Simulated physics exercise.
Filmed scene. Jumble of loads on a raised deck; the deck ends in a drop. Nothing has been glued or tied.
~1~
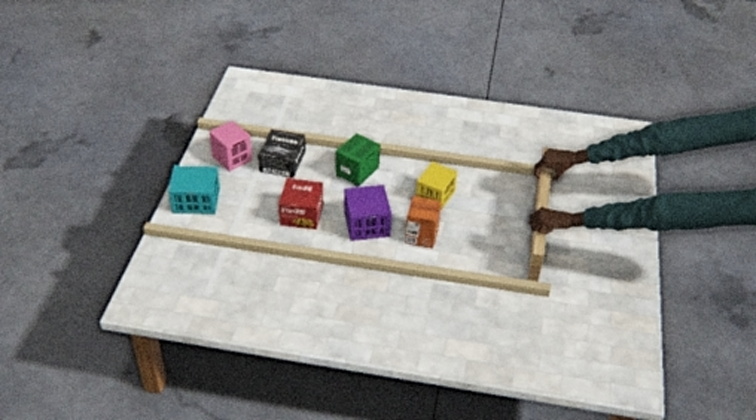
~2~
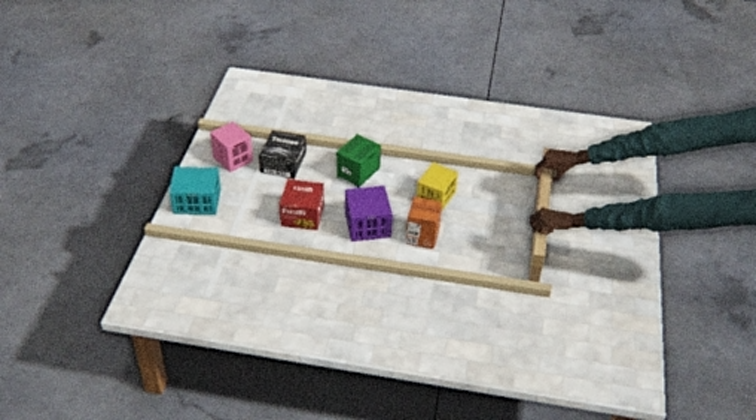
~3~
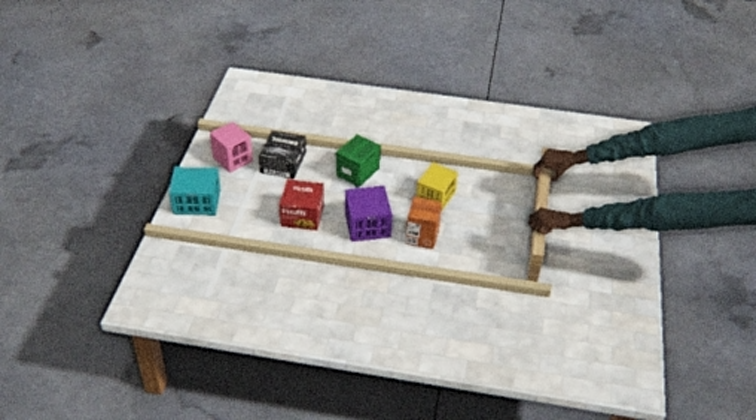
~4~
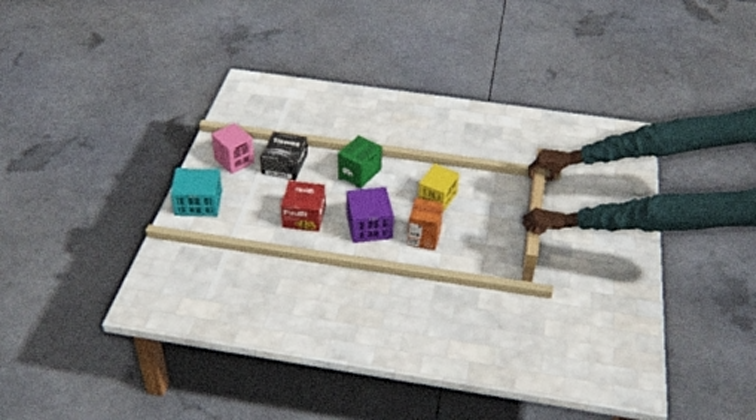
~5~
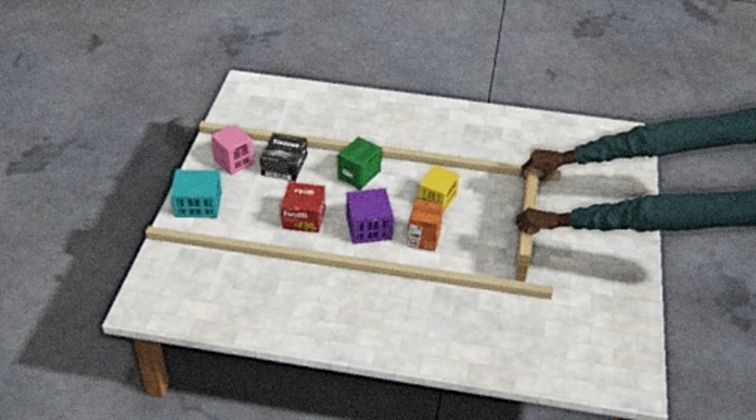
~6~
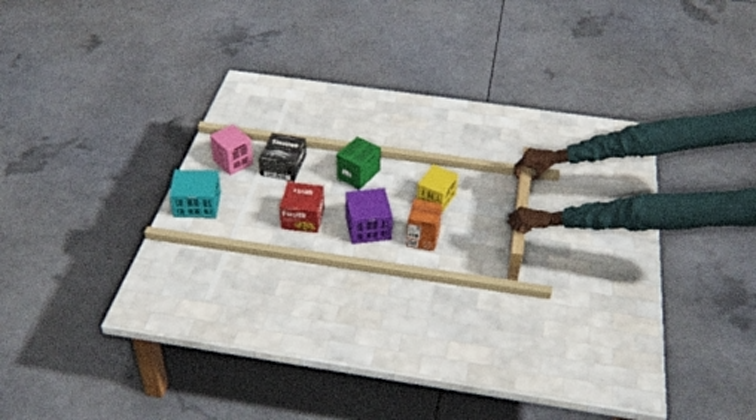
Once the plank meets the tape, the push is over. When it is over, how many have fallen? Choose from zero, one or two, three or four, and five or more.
When it is over, three or four have fallen.
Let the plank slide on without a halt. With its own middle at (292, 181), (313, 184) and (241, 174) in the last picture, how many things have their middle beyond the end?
1; 0; 3.
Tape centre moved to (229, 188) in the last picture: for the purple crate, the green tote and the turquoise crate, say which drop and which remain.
The purple crate survives, the green tote stays on, the turquoise crate drops off.
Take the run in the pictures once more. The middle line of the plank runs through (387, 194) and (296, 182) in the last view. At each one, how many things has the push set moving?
Moved so far: 5, later 8.
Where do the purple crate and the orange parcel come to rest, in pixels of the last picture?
They end up close to (199, 187) and (228, 198).
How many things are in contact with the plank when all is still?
I count 3 of them.
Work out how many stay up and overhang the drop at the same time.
Counting them gives 0.
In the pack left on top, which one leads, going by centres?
Black box - nearest.
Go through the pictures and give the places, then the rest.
Turquoise crate (195, 190); pink crate (231, 146); black box (282, 153); plank (540, 214); tape (251, 187), in the first picture.
Pink crate (232, 147); plank (541, 214), in the second picture.
Black box (283, 154); red box (302, 205), in the third picture.
Turquoise crate (197, 193); yellow crate (439, 188), in the fourth picture.
Pink crate (233, 150); purple crate (369, 216), in the fifth picture.
Turquoise crate (196, 194); pink crate (232, 150); black box (283, 157); plank (521, 213); tape (252, 191), in the sixth picture.
A little later, none off yet; turquoise crate at rest near (196, 194); pink crate at rest near (232, 150); black box at rest near (283, 157).
Next, none off yet; turquoise crate shifted about its own width near (169, 188); pink crate shifted a little near (219, 148); black box shifted about its own width near (259, 151).
When it is over, the number that fall off is three or four; down, red box, pink crate and turquoise crate.
